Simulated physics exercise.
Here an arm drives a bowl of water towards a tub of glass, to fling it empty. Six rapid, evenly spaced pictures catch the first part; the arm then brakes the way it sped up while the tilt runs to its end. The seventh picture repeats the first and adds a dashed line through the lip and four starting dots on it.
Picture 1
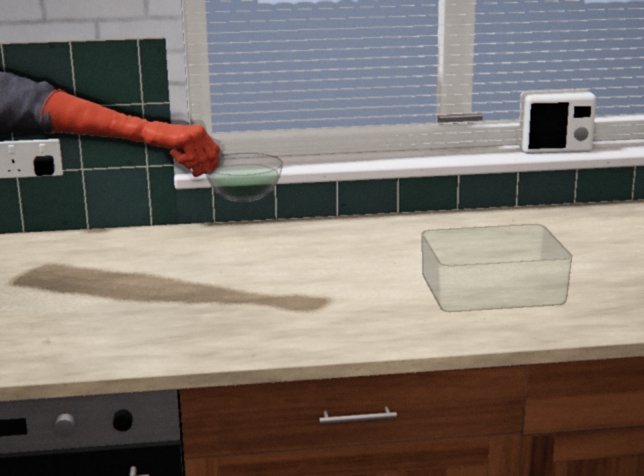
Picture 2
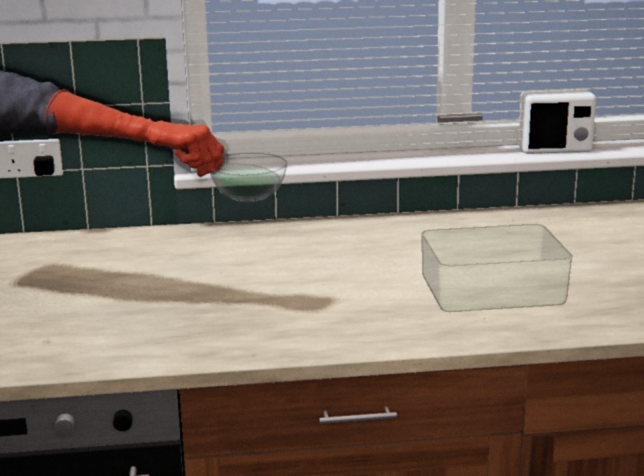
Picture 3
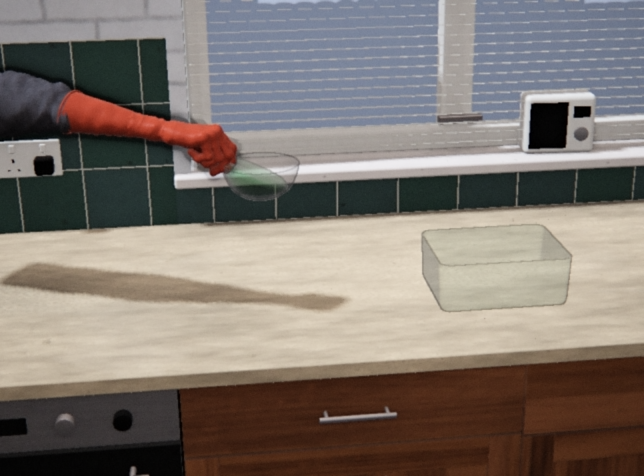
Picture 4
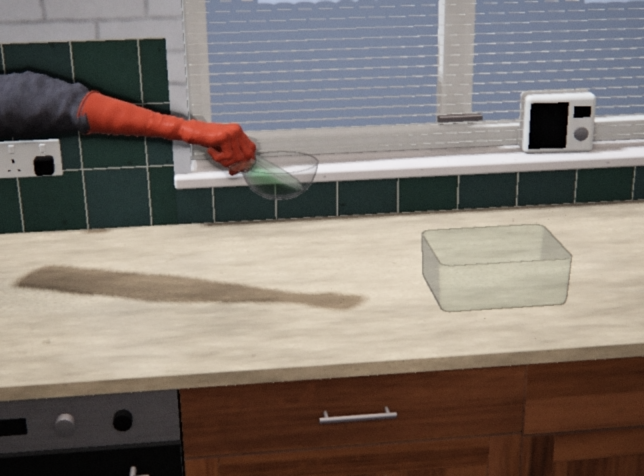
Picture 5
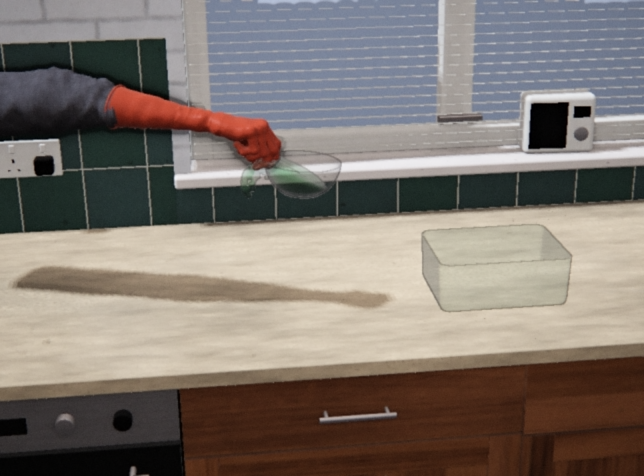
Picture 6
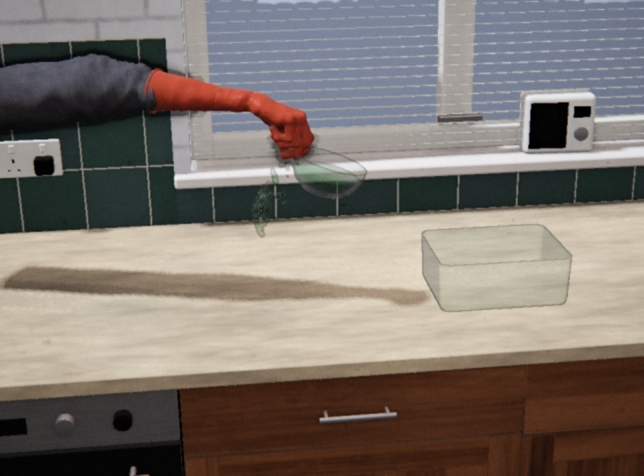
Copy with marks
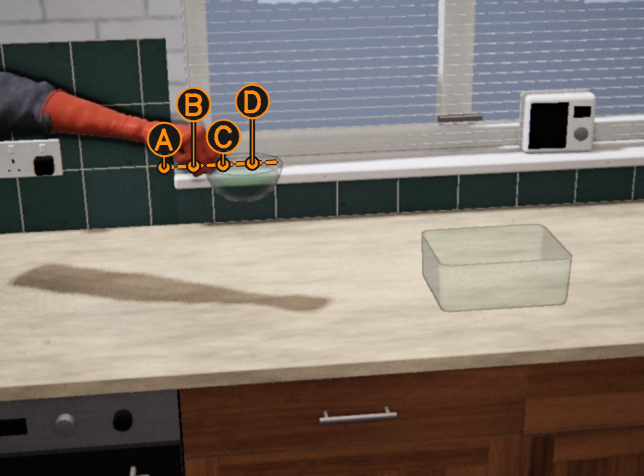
An arm in a dark sleeve and a red glove holds a clear bowl of greenish water at the left of a kitchen, seen from in front of and slightly above a pale worktop. A clear rectangular tub sits at right, below a white-framed window, dark green tiles and a small white device. The arm carries the bowl rightward, water slops over its left rim and drops, and the bowl tilts slightly.
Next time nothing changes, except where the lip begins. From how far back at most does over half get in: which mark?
Place D just does it.
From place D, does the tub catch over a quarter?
Yes, clearly.
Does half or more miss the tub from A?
Yes, that goes wrong.
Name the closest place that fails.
Place C.
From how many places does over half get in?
One of them.
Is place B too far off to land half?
Yes.
On the marked copy, A at (164, 167); B at (193, 166); C at (223, 164); D at (252, 163).
With A, about 0 % lands in the tub, 100 % falls short.
With B, about 0 % lands in the tub, 98 % falls short.
With C, about 28 % lands in the tub, 65 % falls short and 7 % goes beside or beyond.
With D, about 61 % lands in the tub, 27 % falls short and 11 % goes beside or beyond.
